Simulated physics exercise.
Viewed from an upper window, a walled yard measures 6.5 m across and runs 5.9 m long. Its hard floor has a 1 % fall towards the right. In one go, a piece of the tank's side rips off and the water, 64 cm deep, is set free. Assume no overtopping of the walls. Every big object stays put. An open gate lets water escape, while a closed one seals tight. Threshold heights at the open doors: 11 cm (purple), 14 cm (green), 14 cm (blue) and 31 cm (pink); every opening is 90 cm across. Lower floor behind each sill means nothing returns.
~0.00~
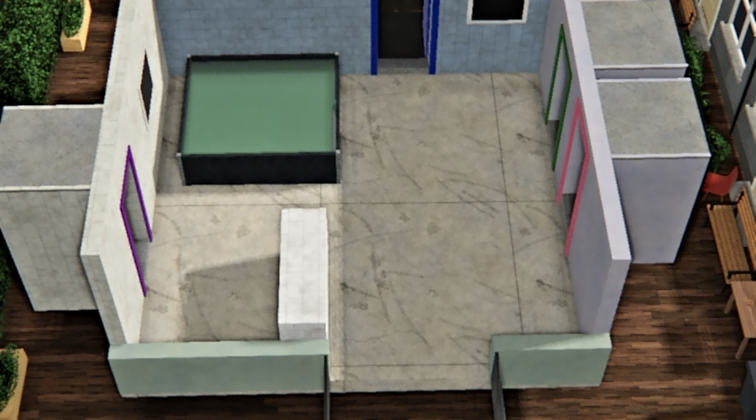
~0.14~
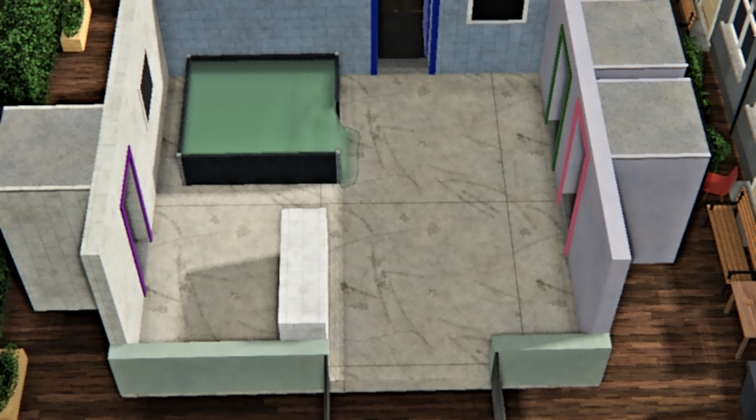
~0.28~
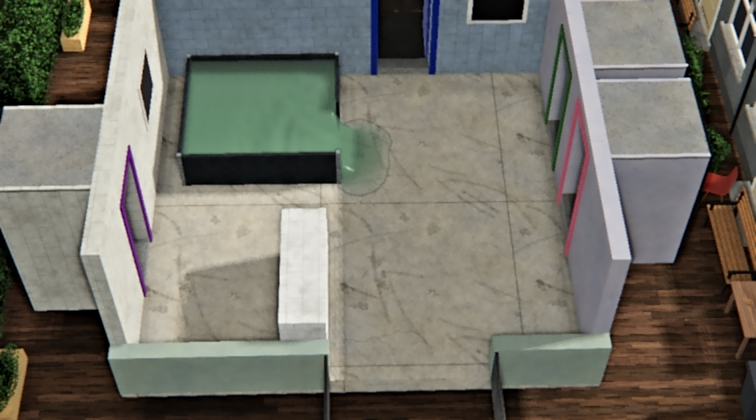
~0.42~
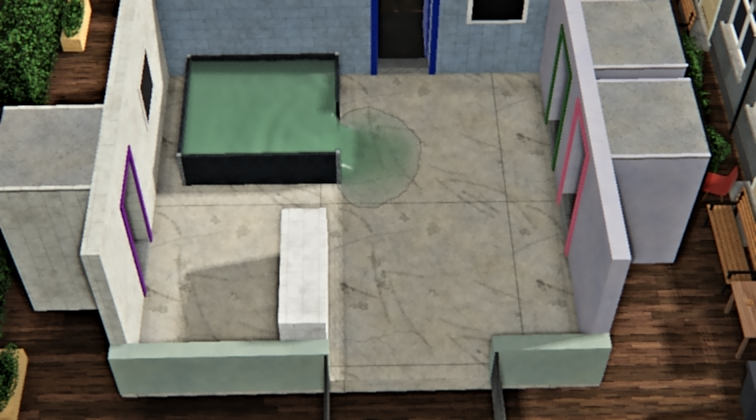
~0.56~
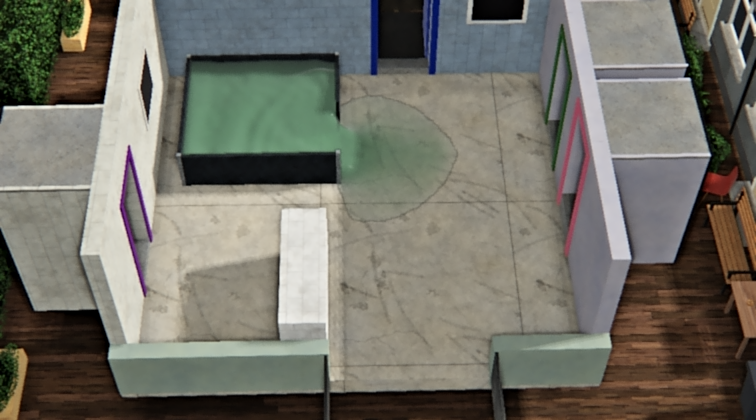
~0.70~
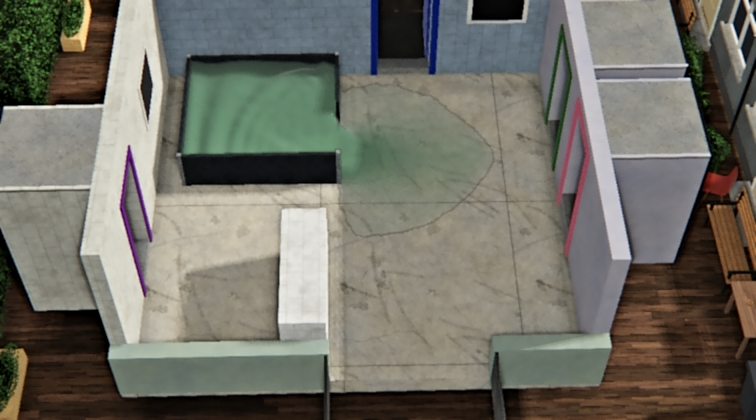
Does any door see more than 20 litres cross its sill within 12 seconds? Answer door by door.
Taking each door, the purple door does not; the green door does; the blue door does not; the pink door does not.
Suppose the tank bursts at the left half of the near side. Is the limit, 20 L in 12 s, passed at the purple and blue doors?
Short answer, against that limit: Purple overshoots, blue is fine.
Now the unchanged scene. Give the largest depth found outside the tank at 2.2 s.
About 32 cm.
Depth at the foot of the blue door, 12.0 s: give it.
The depth comes to around 9.0 centimetres.
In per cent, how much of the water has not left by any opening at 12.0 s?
I'd say close to 78 percent is still there.
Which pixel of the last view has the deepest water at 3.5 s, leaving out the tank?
Near (584, 361).
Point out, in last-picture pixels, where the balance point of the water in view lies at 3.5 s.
Around (379, 164).
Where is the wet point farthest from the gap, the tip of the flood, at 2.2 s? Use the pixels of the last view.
Roughly at pixel (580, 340).
After 1.4 s water covers 35 % of the floor and is deepest (40 cm) near (346, 166); purple door not reached, green door 9 cm at the sill, 3 L in, blue door 3 cm at the sill, 0 L in, pink door 4 cm at the sill, 0 L in.
After 2.2 s water covers 50 % of the floor and is deepest (32 cm) near (346, 166); purple door not reached, green door 28 cm at the sill, 41 L in, blue door 2 cm at the sill, 0 L in, pink door 27 cm at the sill, 0 L in.
After 3.5 s water covers 50 % of the floor and is deepest (30 cm) near (584, 361); purple door not reached, green door 24 cm at the sill, 117 L in, blue door 3 cm at the sill, 0 L in, pink door 20 cm at the sill, 0 L in.
After 7.0 s water covers 70 % of the floor and is deepest (20 cm) near (584, 361); purple door not reached, green door 16 cm at the sill, 172 L in, blue door 8 cm at the sill, 0 L in, pink door 14 cm at the sill, 0 L in.
After 12.0 s water covers 85 % of the floor and is deepest (14 cm) near (584, 361); purple door 2 cm at the sill, 0 L in, green door 12 cm at the sill, 175 L in, blue door 9 cm at the sill, 0 L in, pink door 12 cm at the sill, 0 L in.
